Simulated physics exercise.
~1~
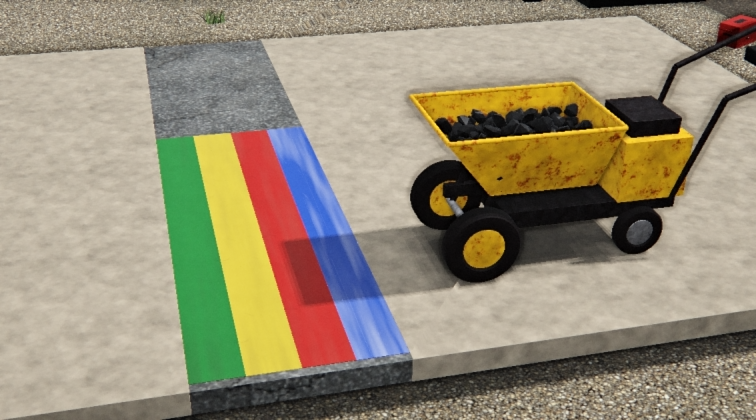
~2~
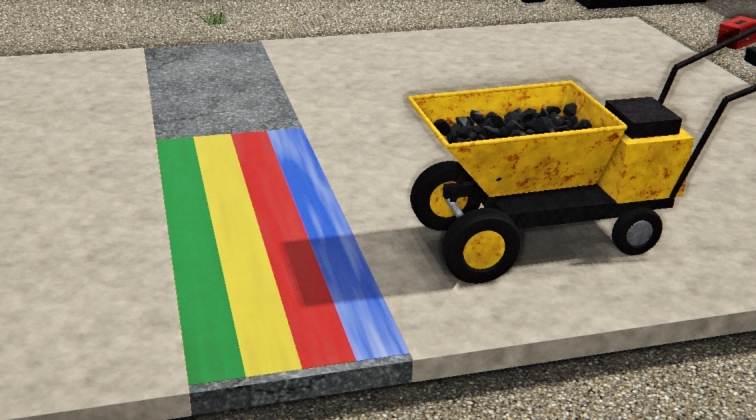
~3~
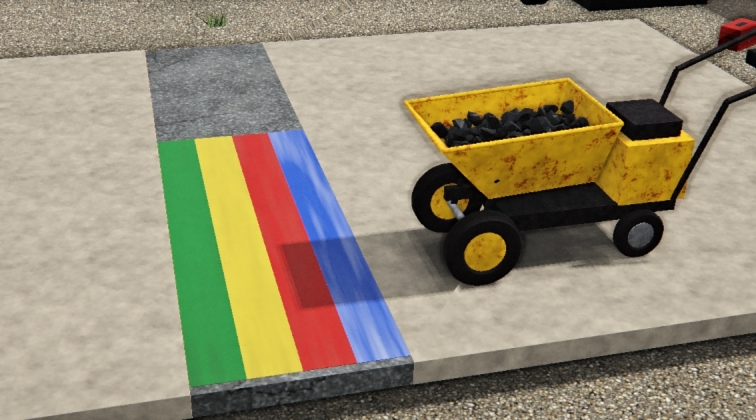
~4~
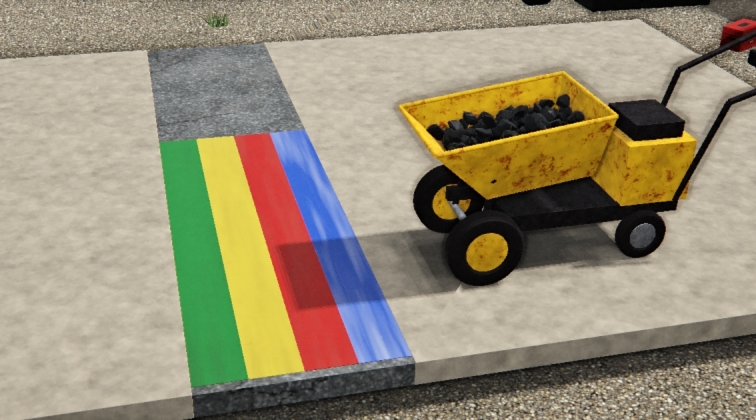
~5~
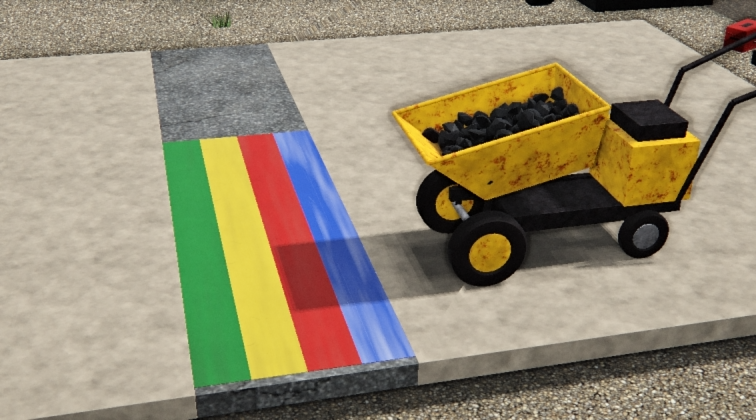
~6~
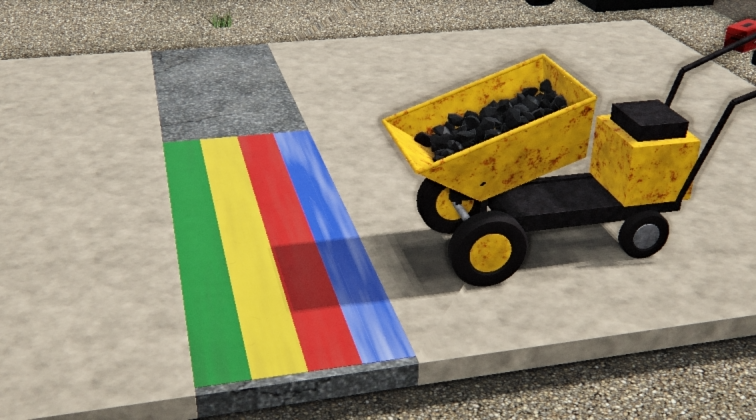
To begin with, a yellow powered barrow loaded with black lumps stands with its skip level, to the right of green, yellow, red and blue strips on the ground. The skip then tilts gradually toward the strips, its rear rising and front lip lowering, until it is clearly tipped with the lumps still inside.
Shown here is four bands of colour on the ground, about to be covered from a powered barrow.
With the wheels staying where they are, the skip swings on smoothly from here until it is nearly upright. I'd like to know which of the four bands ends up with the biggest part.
The biggest part ends up on the red band.
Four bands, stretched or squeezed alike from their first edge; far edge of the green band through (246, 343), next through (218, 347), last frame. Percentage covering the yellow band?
First 20 in a hundred, then 20 in a hundred.
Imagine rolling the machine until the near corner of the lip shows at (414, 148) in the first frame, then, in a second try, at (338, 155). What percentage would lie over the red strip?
From the first spot you get 30 percent, and from the second 0 percent.
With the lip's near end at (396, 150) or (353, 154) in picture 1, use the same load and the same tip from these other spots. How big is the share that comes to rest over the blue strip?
Some 0 % then some 0 %.
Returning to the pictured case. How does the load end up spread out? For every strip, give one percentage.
The blue strip carries 15 per cent, the red strip 35 per cent, the yellow strip 20 per cent and the green strip 10 per cent.
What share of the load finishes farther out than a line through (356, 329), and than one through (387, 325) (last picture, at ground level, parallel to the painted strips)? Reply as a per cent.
Close to 60 per cent, then close to 80 per cent.
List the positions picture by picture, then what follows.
Lip of the skip (449, 145), level; top of the load (518, 127), lumps of coal; blue strip (367, 319); red strip (316, 326); yellow strip (264, 333); green strip (210, 340), in the first picture.
Lip of the skip (447, 147), level; top of the load (531, 126), in the second picture.
Lip of the skip (442, 151), tipped barely; top of the load (528, 125), in the third picture.
Lip of the skip (436, 156), tipped a little; top of the load (536, 128), in the fourth picture.
Lip of the skip (429, 163), tipped a little; top of the load (531, 124), in the fifth picture.
Lip of the skip (417, 172), tipped clearly; top of the load (546, 114); blue strip (373, 322); red strip (322, 329); yellow strip (270, 336); green strip (216, 343), in the sixth picture.
Just after the last frame, skip tipped steeply; every one in the skip.
A moment on, skip tipped right over; roughly half in the skip; about a tenth over the blue strip; roughly a quarter over the red strip; just a few over the yellow strip.
Further on, skip tipped right over; roughly a quarter in the skip; about a tenth over the blue strip; roughly a third over the red strip; roughly a quarter over the yellow strip; about a tenth over the green strip; just a few off the paint.
When it is over, skip tipped right over; roughly a quarter in the skip; about a tenth over the blue strip; roughly a third over the red strip; roughly a quarter over the yellow strip; about a tenth over the green strip; just a few off the paint.
